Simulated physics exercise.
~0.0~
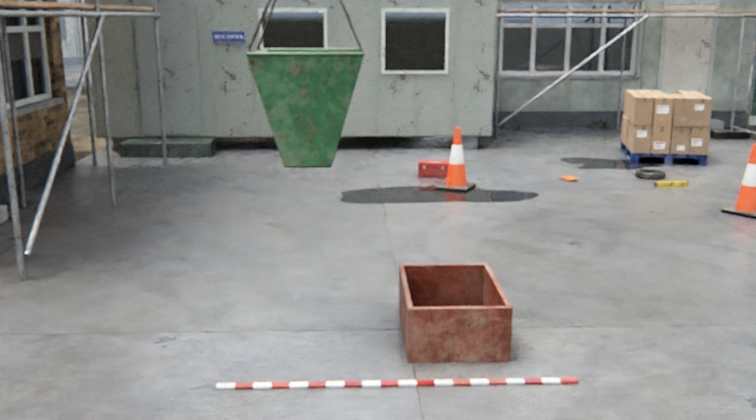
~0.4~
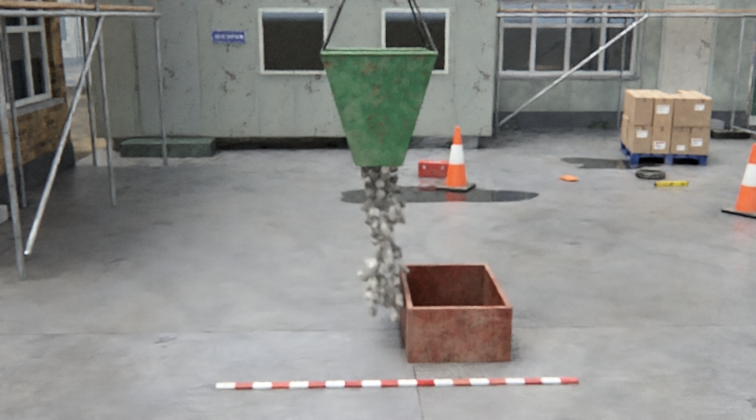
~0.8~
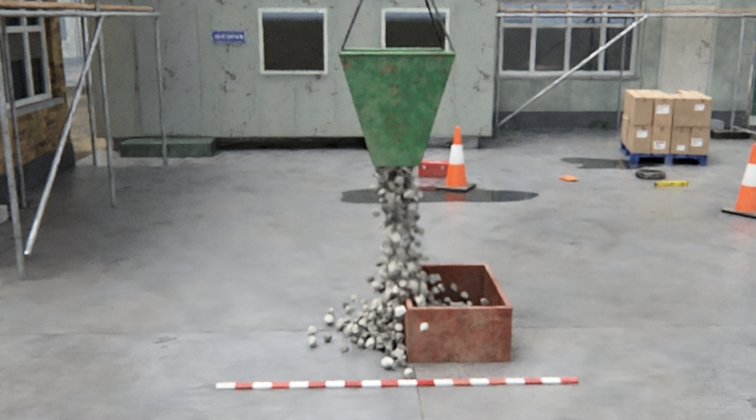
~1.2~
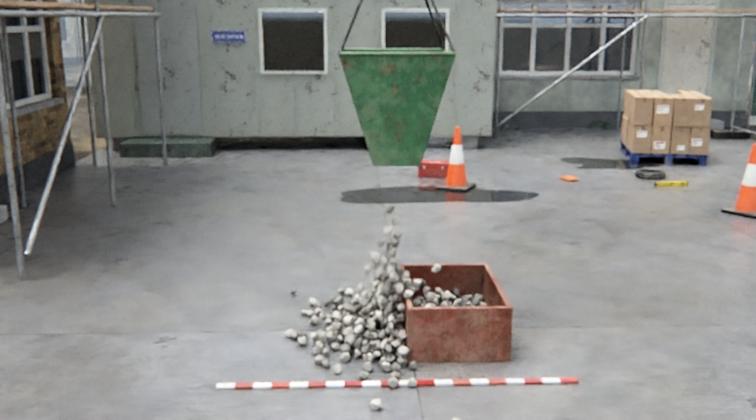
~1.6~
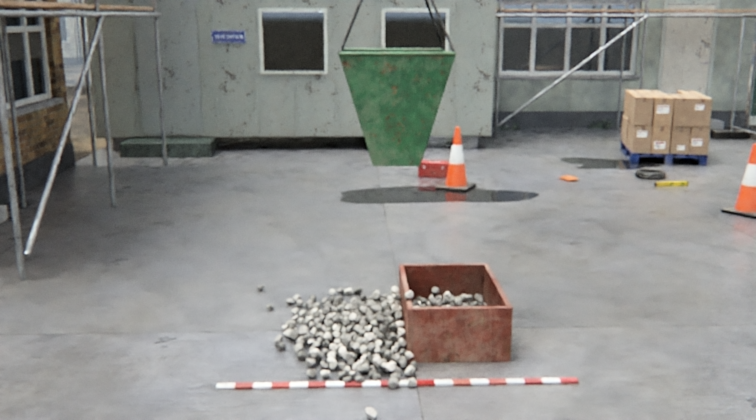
A green hopper moved right across a concrete yard and dropped a stream of grey stones as it neared a rusty red open bin, then stopped and emptied; most of the stones ended heaped on the ground left of the bin, with a smaller share inside.
